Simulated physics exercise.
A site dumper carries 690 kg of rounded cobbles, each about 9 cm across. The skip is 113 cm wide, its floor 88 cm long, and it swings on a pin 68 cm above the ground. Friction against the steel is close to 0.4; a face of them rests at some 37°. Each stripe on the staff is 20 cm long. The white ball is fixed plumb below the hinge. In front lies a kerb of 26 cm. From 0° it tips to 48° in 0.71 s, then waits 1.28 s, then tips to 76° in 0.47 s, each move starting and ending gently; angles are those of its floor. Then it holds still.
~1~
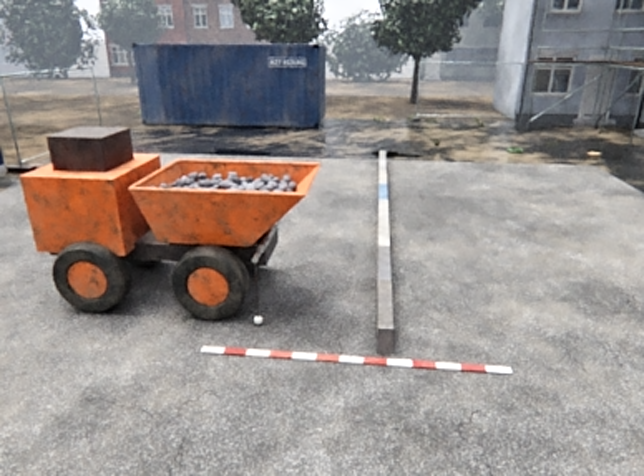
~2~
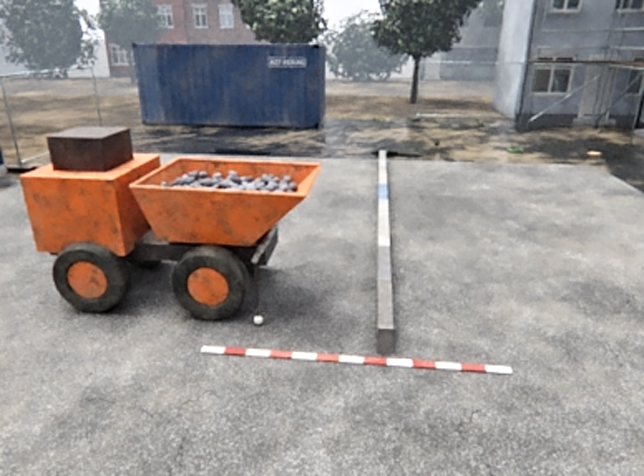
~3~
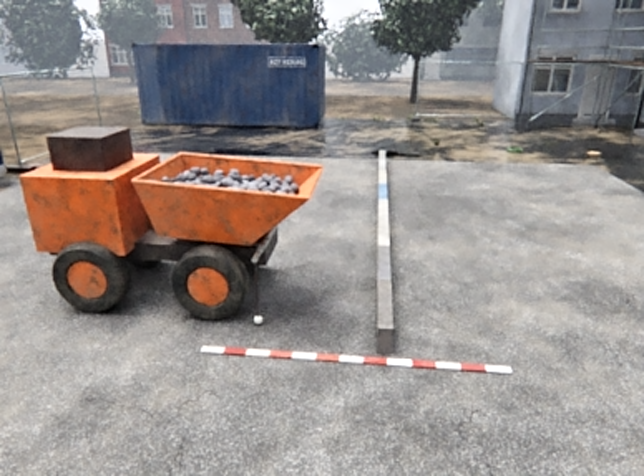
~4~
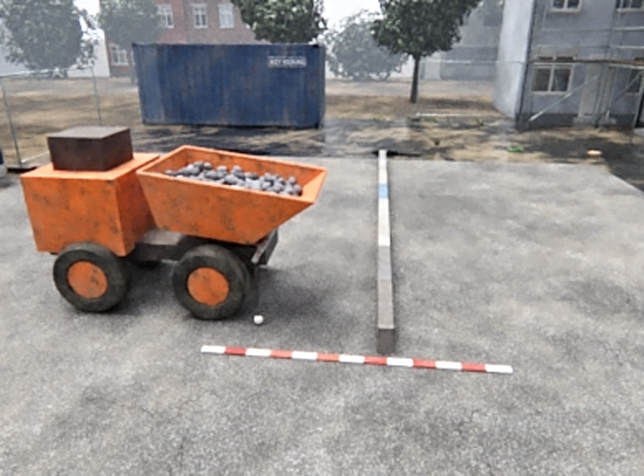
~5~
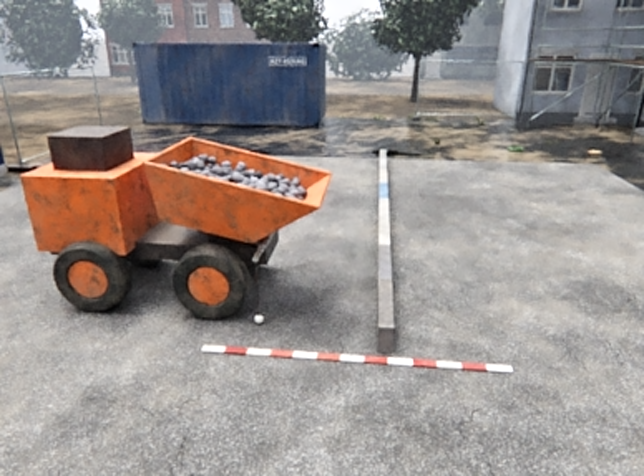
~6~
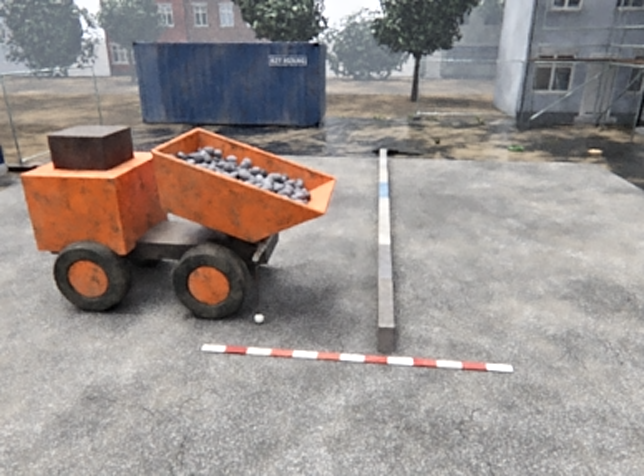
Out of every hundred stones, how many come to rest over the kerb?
Roughly 15 per cent ends over the kerb.
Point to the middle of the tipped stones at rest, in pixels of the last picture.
Their middle is at about (360, 287).
A little later the floor is at 40°; 100 % in the skip; the foremost stones are at (316, 219).
Then the floor is at 48°; 100 % in the skip; the foremost stones are at (342, 229).
Later still the floor is at 76°; 33 % in the skip, 59 % on this side of the kerb, 8 % over the kerb; the foremost stones are at (516, 321).
In the end the floor is at 76°; 6 % in the skip, 80 % on this side of the kerb, 14 % over the kerb; the foremost stones are at (518, 313).
